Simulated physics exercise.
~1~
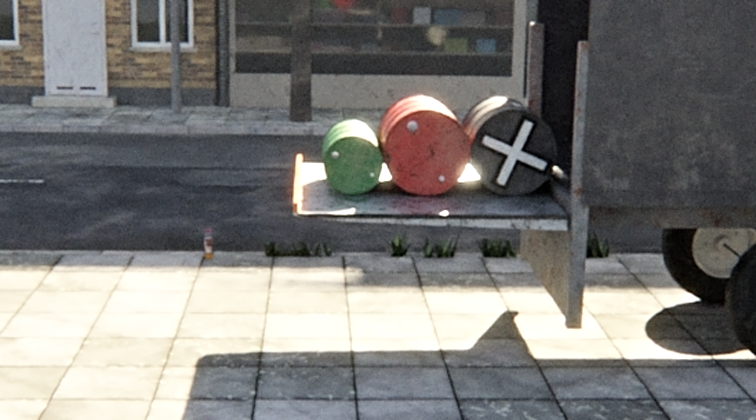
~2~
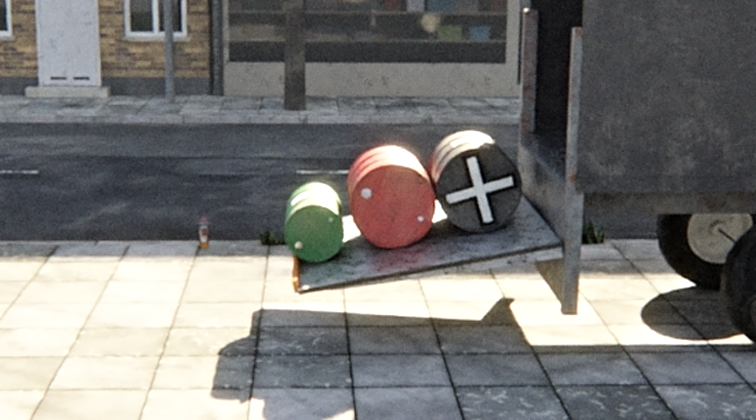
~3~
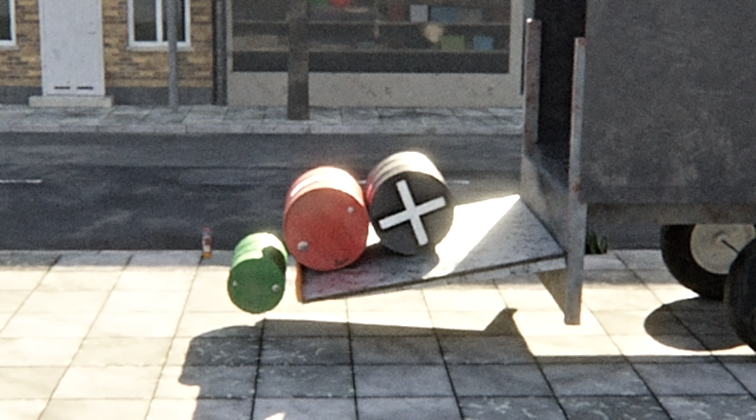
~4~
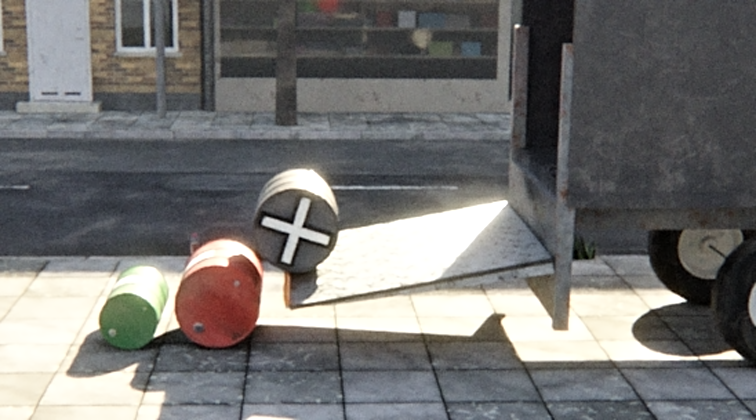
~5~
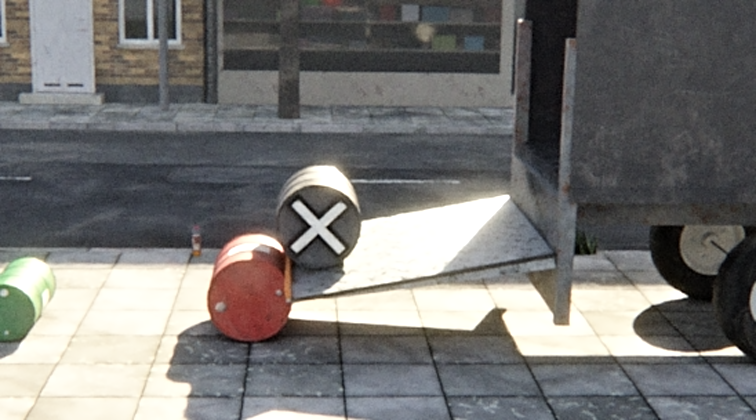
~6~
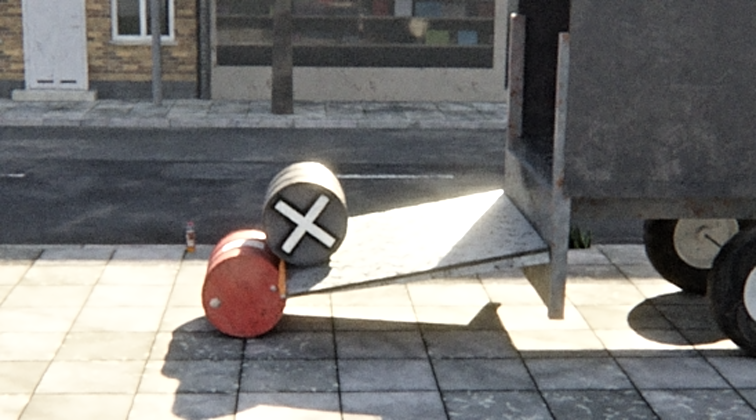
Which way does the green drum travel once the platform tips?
The green drum rolls to the left, off the platform and along the pavement until it is out of view.
The video shows green, red and black drums on a platform behind a truck. The platform lowers and tips down to the left, the green and red drums roll off onto the pavement, green leaves view, and the white-crossed black drum ends resting against the red one at the platform's edge.
